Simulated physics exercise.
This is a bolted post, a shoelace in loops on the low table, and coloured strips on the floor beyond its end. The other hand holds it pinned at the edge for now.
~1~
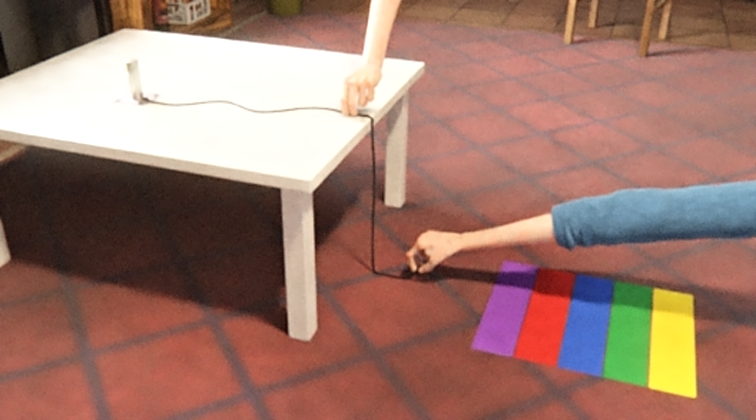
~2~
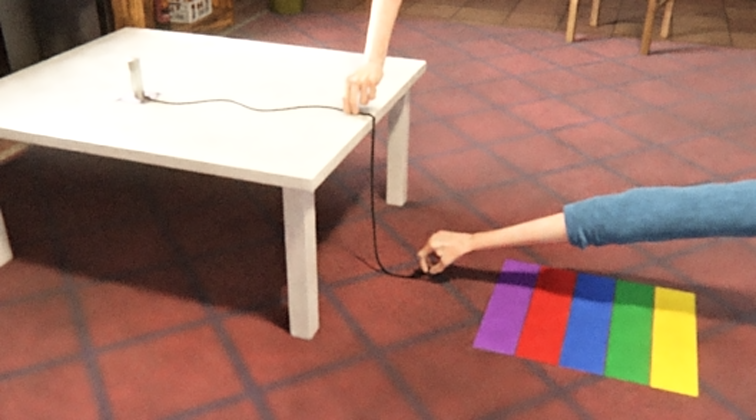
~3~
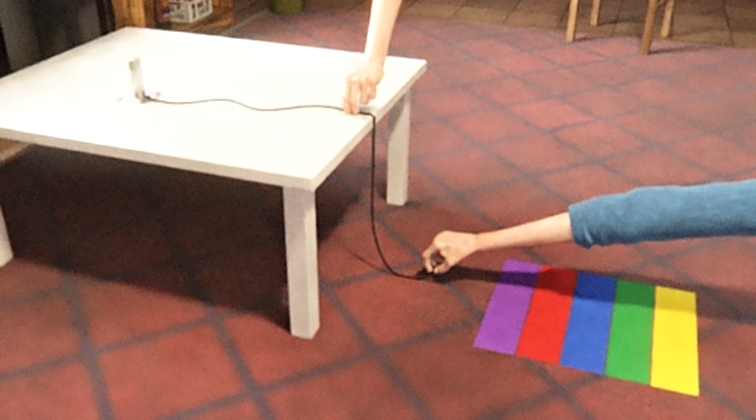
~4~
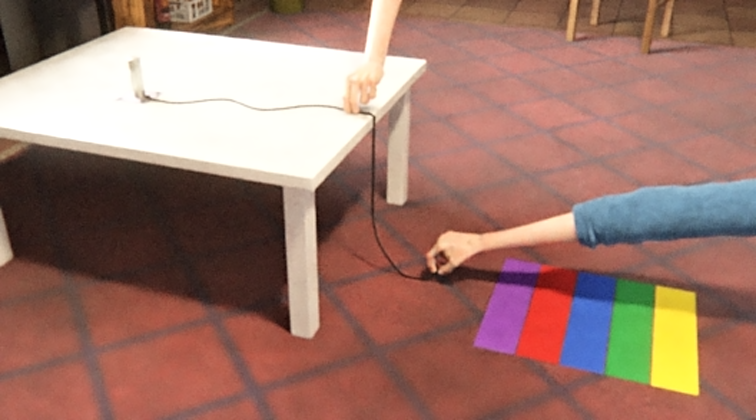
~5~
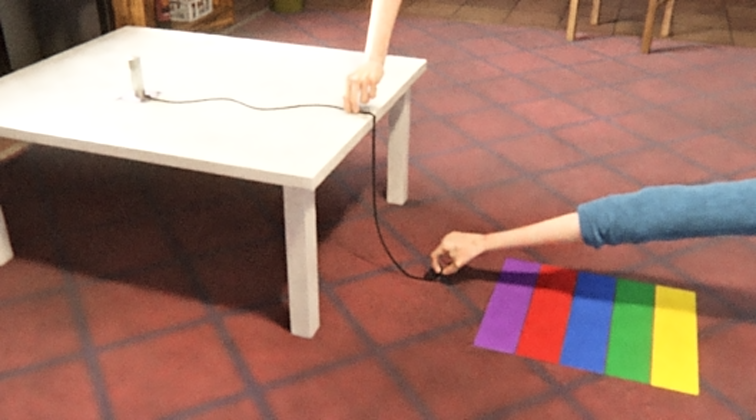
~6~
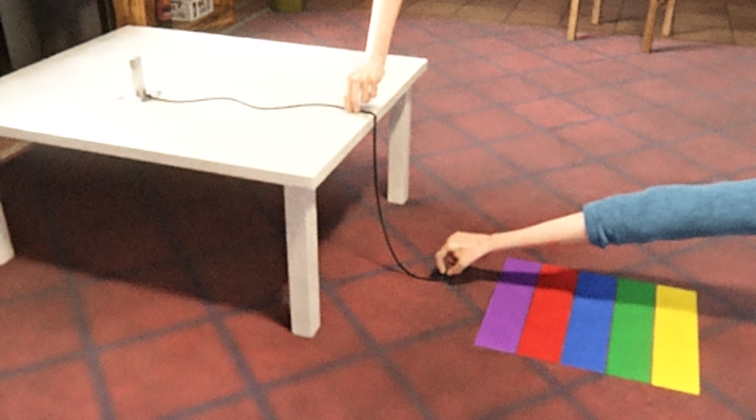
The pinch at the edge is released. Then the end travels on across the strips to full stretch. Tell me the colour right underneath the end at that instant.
Right underneath is red.
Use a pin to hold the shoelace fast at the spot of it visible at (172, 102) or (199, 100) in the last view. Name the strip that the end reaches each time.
Going one at a time, you'd get red and then red.
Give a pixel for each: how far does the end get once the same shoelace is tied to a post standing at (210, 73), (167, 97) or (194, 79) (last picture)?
The three places are (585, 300), (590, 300) and (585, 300), in that order.
Soon after, end near (490, 280); short of the strips.
After that, end near (529, 287); over purple.
At the stop, end near (552, 292); over red. It gets as far as the red strip.
